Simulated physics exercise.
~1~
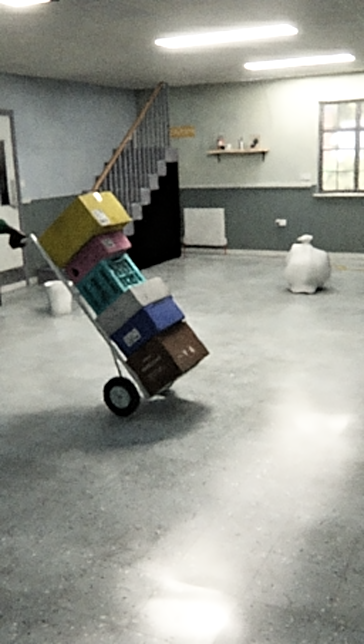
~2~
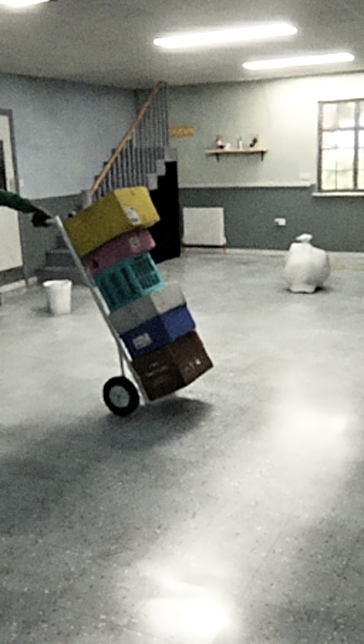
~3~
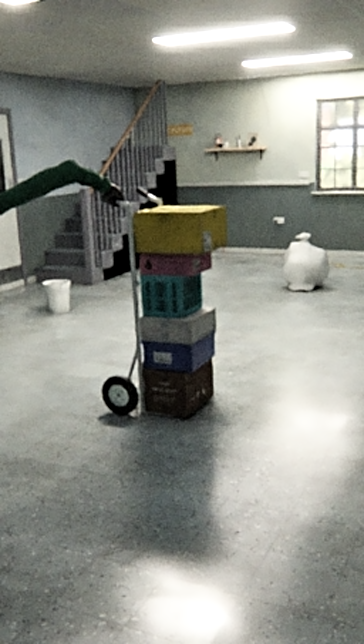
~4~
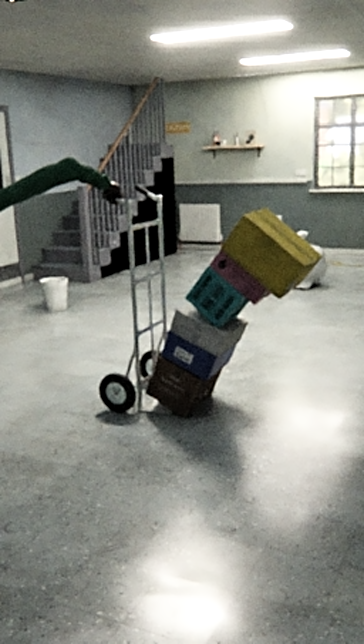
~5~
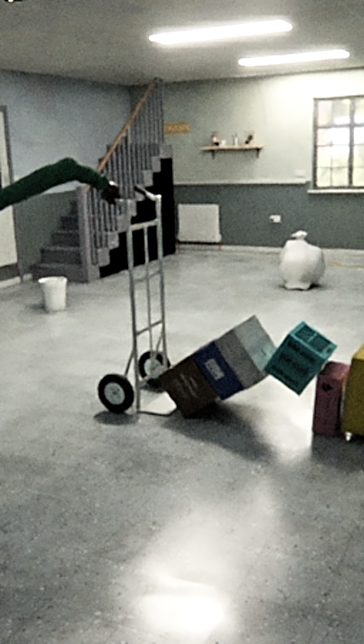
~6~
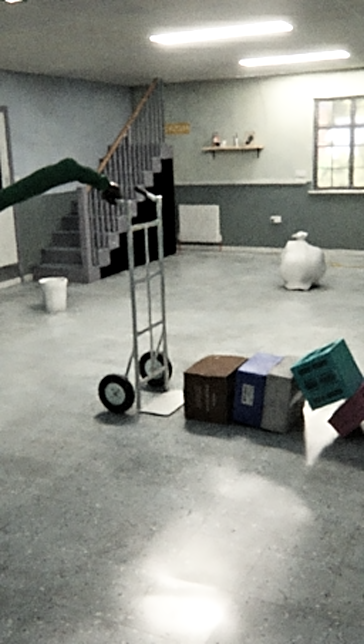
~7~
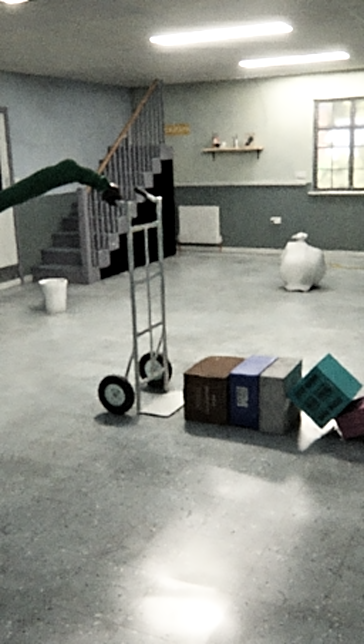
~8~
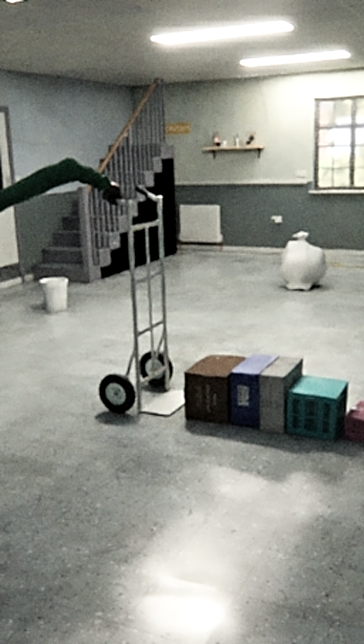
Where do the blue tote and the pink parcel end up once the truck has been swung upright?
Both leave their places in the stack and end up on the floor to the right of the truck. The blue tote lies between the brown parcel and the white box, and the pink parcel is farther off at the right edge of the view.
